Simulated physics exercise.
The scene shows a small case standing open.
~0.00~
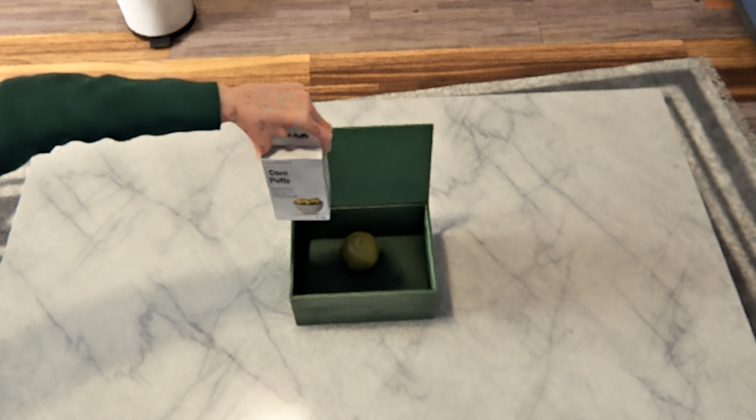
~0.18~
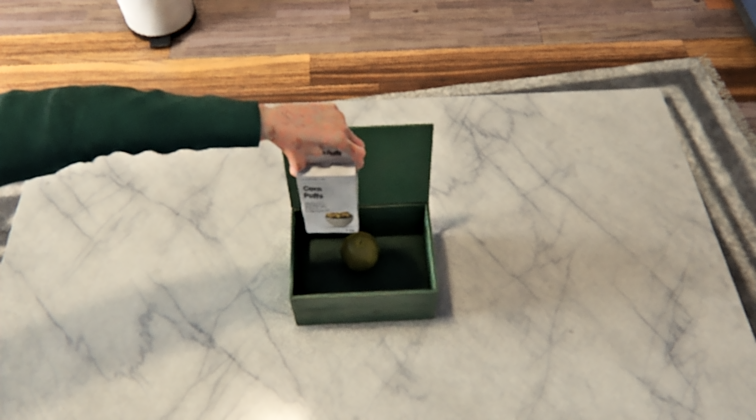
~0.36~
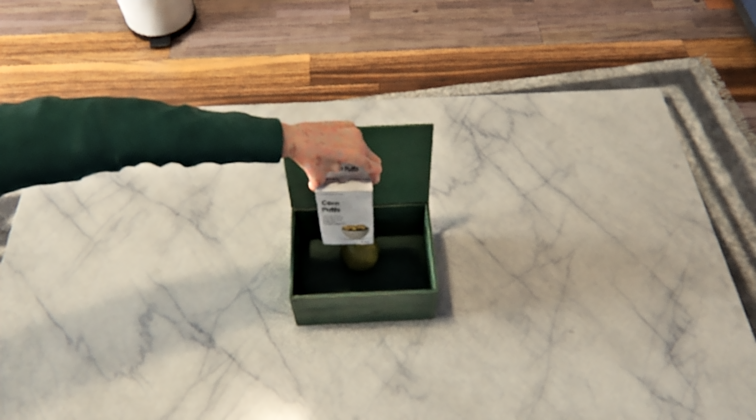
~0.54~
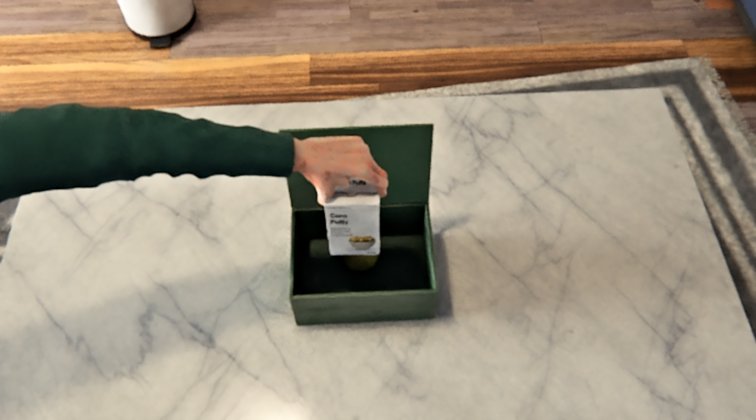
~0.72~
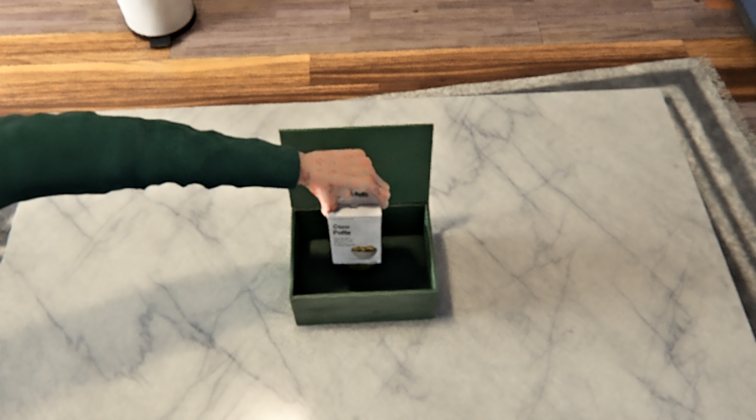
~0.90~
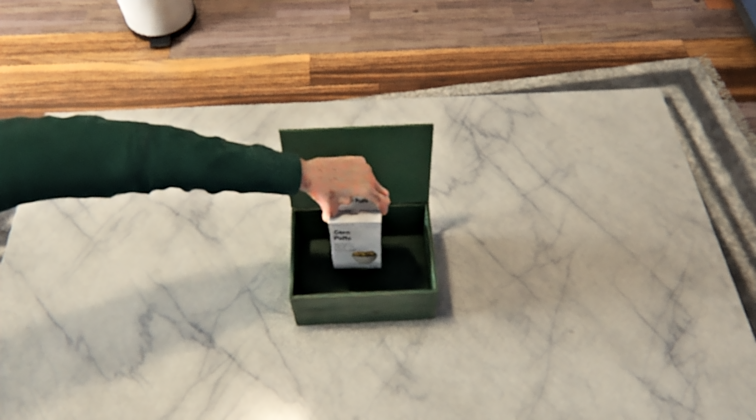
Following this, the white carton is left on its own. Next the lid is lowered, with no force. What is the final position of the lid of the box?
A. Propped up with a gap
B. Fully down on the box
Option A: Propped up with a gap.
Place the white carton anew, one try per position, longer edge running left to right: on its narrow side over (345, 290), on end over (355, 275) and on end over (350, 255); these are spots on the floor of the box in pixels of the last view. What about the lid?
First try leaves it shut, second try leaves it partly open, third try leaves it partly open.
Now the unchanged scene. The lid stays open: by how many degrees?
Some 25 degrees above the rim, more or less.
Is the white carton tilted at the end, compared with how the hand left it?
It ends up leaning.
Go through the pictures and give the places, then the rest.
In the first frame, coming down; white carton (299, 175); yellow apple (360, 252).
In the second frame, coming down; white carton (330, 190); yellow apple (360, 252).
In the third frame, coming down; white carton (347, 203).
In the fourth frame, coming down; white carton (354, 216).
In the fifth frame, coming down; white carton (356, 226).
In the sixth frame, in place under the hand; white carton (356, 231).
By 1.80 s, lid starting down; white carton tilted by 46° near (350, 271); yellow apple moved a little.
By 2.50 s, lid 56° above the rim; white carton tilted by 46° near (350, 271); yellow apple moved a little.
By 3.10 s, lid 25° above the rim; white carton tilted by 46° near (350, 271); yellow apple moved a little.
When it is over (6.5 s), lid 25° above the rim; lying over in the box, white carton; yellow apple as before. End places, in pixels of the last picture, white carton near (350, 271).
